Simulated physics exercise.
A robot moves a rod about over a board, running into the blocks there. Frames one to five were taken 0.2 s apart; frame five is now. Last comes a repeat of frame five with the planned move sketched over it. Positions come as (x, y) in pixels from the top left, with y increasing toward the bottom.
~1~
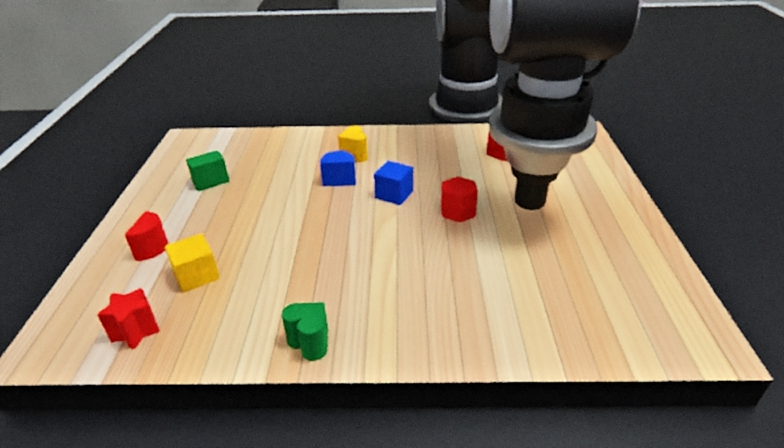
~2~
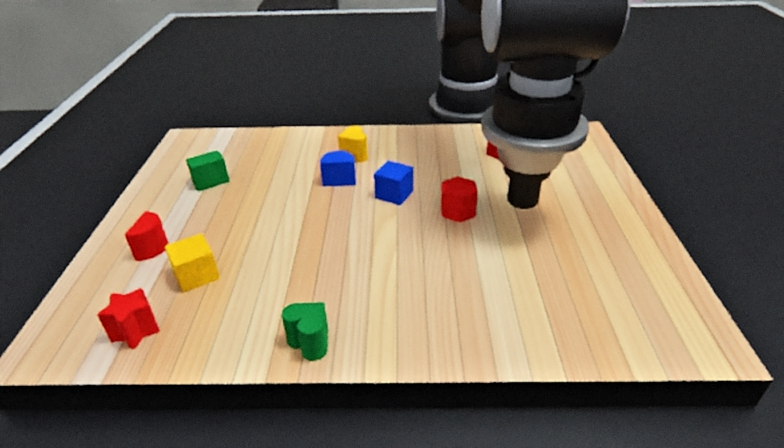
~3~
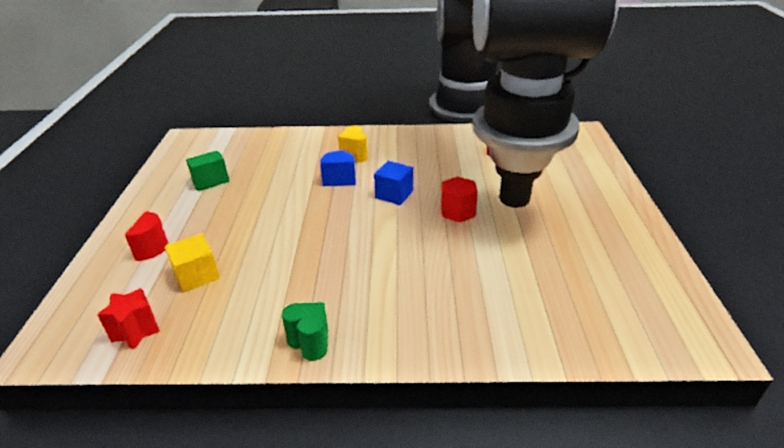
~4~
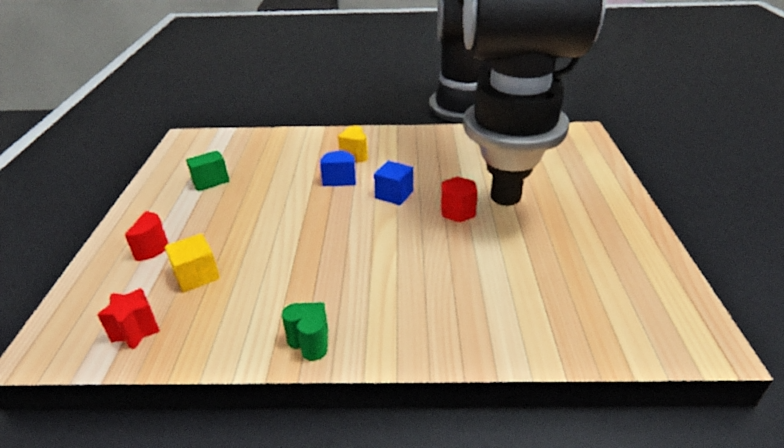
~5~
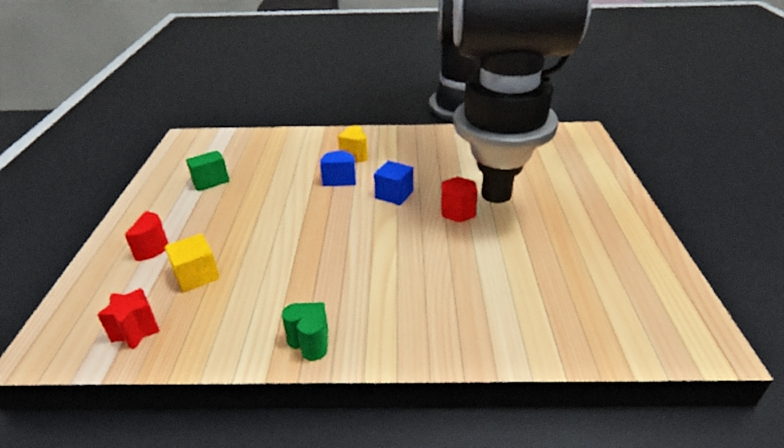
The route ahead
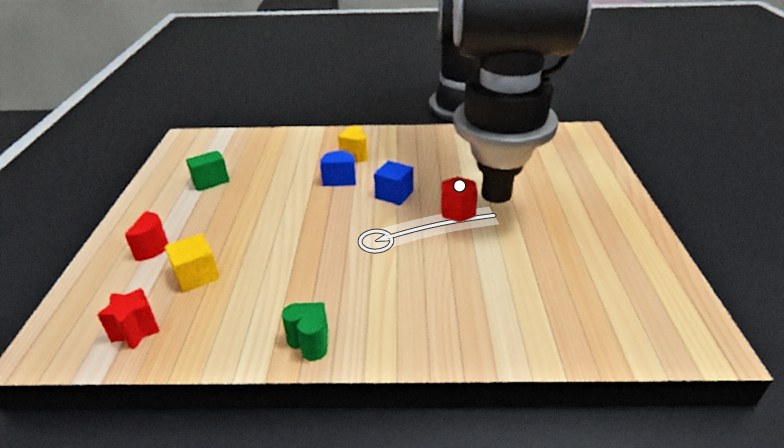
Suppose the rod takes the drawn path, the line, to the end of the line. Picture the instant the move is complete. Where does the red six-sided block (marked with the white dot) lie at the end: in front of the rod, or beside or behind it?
As far as I can tell, the red six-sided block has dropped away to the side or behind.
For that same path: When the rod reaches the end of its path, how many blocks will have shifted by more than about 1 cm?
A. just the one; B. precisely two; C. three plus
A - just the one.
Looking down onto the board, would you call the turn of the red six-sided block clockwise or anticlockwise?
From the top: Clockwise.
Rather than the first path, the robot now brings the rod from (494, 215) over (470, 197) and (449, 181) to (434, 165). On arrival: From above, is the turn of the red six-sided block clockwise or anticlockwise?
Looking from above, the answer is counterclockwise.
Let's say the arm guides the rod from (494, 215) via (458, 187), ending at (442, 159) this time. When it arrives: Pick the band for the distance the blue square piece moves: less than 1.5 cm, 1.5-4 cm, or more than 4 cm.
By the end of the path, it will have gone short of 1.5 cm.
Path on the board, from (494, 215) through (435, 225) to (376, 241); the dot is on the red six-sided block.
The first path, step by step. One third of the way, rod at (455, 202); red six-sided block at (430, 184), turned 55° clockwise.
Two thirds of the way, rod at (414, 211); red six-sided block at (414, 183), turned 100° clockwise.
At the end, rod at (375, 221); blue square piece in place; red six-sided block at (414, 183), turned 100° clockwise.
